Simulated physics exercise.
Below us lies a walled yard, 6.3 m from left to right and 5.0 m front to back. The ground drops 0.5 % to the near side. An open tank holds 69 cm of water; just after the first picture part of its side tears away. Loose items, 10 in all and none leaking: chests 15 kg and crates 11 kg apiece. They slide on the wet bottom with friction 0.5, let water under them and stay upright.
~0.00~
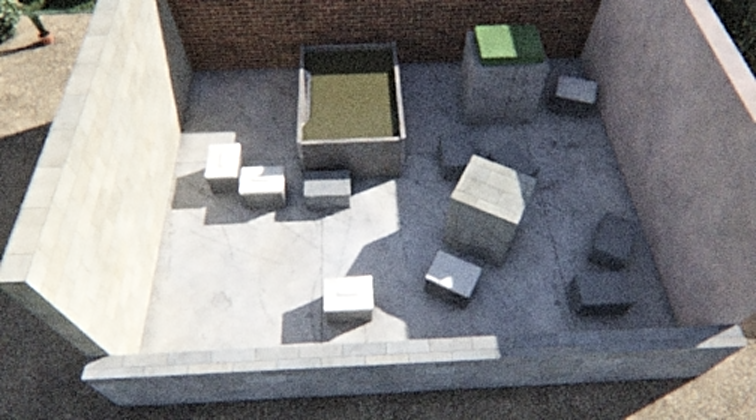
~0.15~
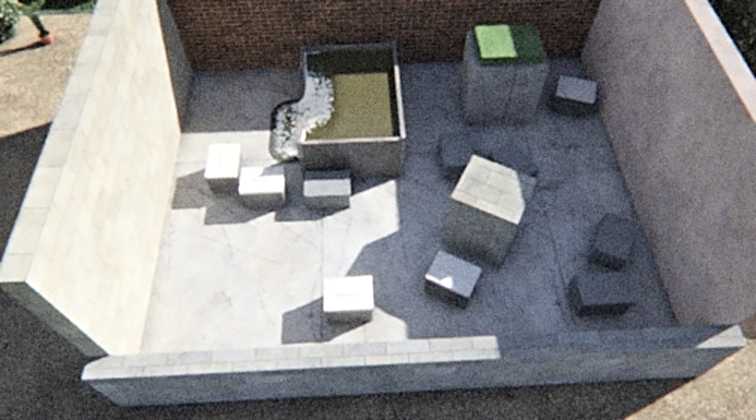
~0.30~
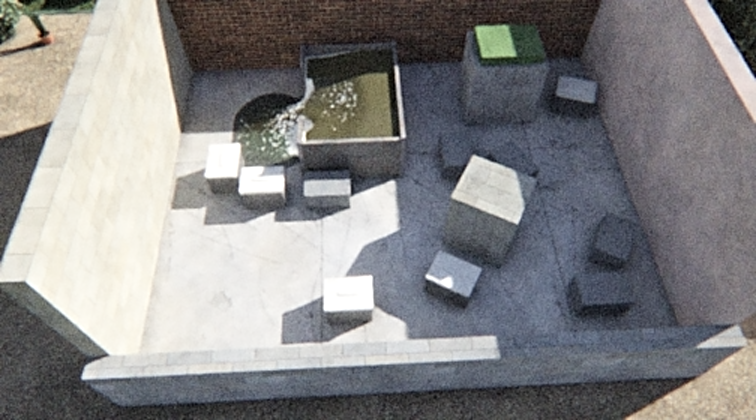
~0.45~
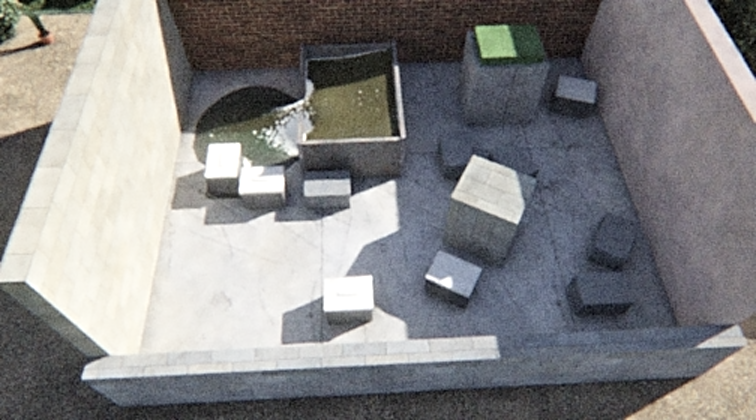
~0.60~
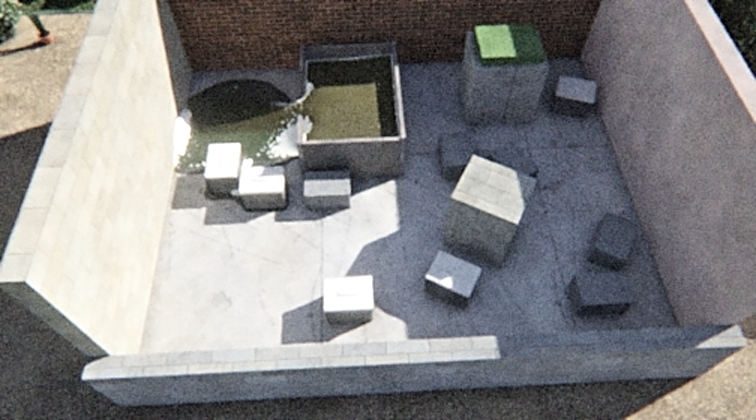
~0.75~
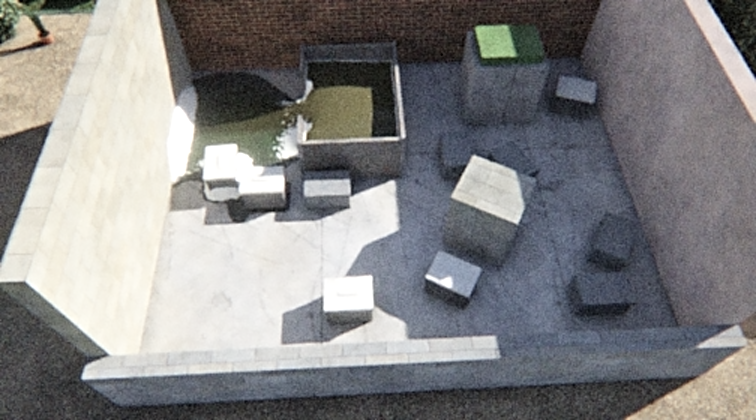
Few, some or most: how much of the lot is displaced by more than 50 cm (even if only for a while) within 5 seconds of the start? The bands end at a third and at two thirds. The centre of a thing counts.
That comes to under a third.
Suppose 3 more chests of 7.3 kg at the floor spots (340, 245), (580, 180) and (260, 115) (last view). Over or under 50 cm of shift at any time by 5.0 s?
In that order: Short of it, less, past it.
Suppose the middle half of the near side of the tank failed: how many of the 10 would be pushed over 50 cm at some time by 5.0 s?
Then 5.
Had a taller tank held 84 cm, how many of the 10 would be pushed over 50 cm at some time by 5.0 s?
In that case 2 of them.
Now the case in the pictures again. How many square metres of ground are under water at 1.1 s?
About 7.0 m2.
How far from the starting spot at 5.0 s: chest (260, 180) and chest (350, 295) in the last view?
In that order: 0 cm, 80 cm.
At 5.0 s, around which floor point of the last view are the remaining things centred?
Near (460, 221).
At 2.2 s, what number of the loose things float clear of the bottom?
I count 0.
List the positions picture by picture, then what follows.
In the first frame, a chest at (222, 160), on the bottom; a chest at (577, 88), on the bottom; 2.4 m2 under water; 0 of 10 have shifted.
In the second frame, a chest at (222, 160) rests on the ground; a chest at (577, 88), on the bottom; 2.9 m2 under water; 0 of 10 have shifted.
In the third frame, a chest at (222, 160), on the bottom; a chest at (577, 88) rests on the ground; 3.8 m2 under water; 0 of 10 have shifted.
In the fourth frame, a chest at (222, 160), on the bottom; a chest at (577, 88), on the bottom; water covers 4.7 m2; 0 of 10 have shifted.
In the fifth frame, a chest at (222, 160) rests on the ground; a chest at (577, 88) rests on the ground; 5.5 m2 under water; 0 of 10 have shifted.
In the sixth frame, a chest at (220, 161) rests on the ground, 4 cm from its start; a chest at (577, 88), on the bottom; 6.0 m2 under water; 0 of 10 have shifted.
After 1.1 s 1 of 10 are over 50 cm from their spots; 0 afloat.
After 2.2 s 1 of 10 are over 50 cm from their spots; 0 afloat.
After 3.5 s 1 of 10 are over 50 cm from their spots; 1 afloat.
After 5.0 s 2 of 10 are over 50 cm from their spots, and 2 have been at some point; 0 afloat.
